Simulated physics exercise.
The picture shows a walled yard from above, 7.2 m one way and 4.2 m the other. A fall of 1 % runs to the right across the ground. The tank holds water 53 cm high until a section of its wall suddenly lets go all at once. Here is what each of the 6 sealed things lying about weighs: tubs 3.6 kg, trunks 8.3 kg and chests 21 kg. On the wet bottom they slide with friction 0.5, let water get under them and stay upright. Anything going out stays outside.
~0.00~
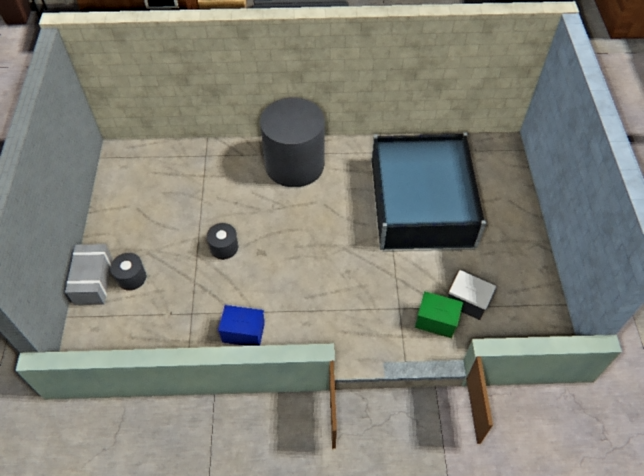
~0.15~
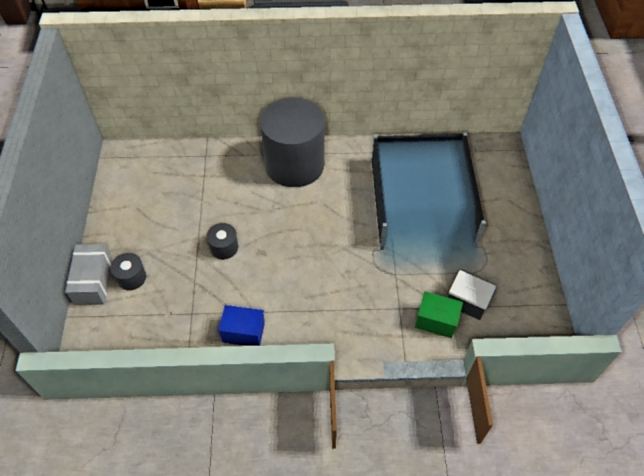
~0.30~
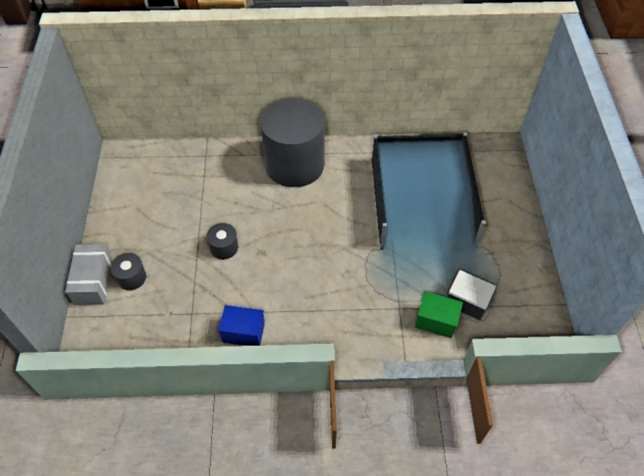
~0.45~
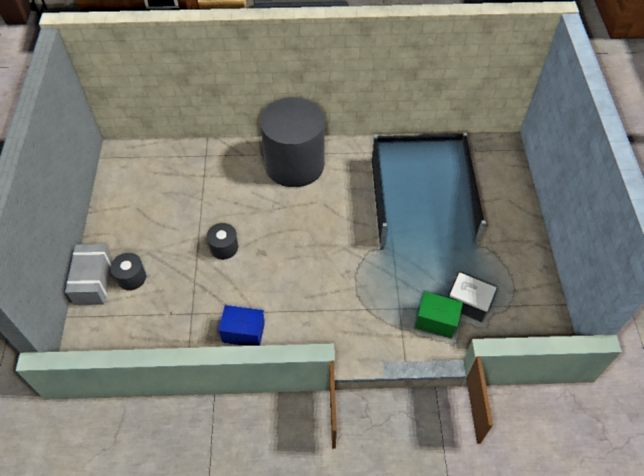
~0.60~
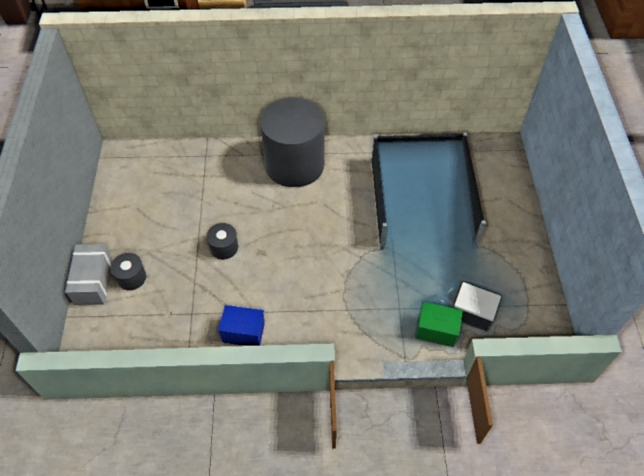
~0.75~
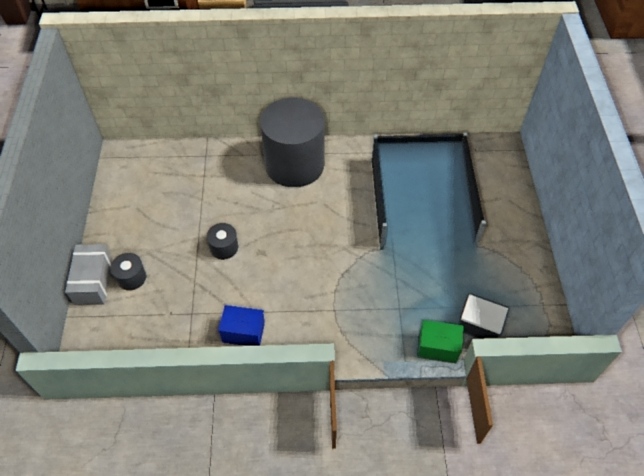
Water spreads from the open front of a dark-framed tank at the right of a walled yard, seen from above by a still camera. A large dark cylinder stands near the back wall, two small dark ones and a grey block sit at left, a blue chest lies front centre, and green and white boxes sit below the tank. The thin sheet widens around the green and white boxes, which then shift slightly, while everything else stays put.
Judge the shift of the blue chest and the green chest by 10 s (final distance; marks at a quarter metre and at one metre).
In the end, the blue chest is essentially where it was and the green chest has travelled well away.
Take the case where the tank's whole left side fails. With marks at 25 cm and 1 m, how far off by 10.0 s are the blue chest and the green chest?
Outcome - blue chest: Modest displacement, green chest: No real movement.
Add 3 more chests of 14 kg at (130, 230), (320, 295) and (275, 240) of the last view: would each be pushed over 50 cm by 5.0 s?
Taking them in the order given: Falls short, falls short and falls short.
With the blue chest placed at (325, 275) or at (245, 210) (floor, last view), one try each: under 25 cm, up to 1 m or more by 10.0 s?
Try one, it keeps its spot; try two, it keeps its spot.
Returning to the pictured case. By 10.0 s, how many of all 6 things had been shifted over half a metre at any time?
2 in all.
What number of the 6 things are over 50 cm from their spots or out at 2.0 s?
Tally at that time: 2.
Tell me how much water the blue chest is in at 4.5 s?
Roughly 2 cm.
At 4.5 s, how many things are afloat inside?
Then: 0.
After 2.0 s the blue chest is near (241, 320), 0.0 m from its start, aground; the green chest has gone out; 1 of 6 are out; 1 afloat.
After 4.5 s the blue chest is near (241, 320), 0.0 m from its start, aground; the green chest has gone out; 1 of 6 are out; 0 afloat.
After 7.0 s the blue chest is near (241, 320), 0.0 m from its start, aground; the green chest has gone out; 1 of 6 are out; 0 afloat.
After 10.0 s the blue chest is near (241, 320), 0.0 m from its start, aground; the green chest has gone out; 1 of 6 are out; 0 afloat.
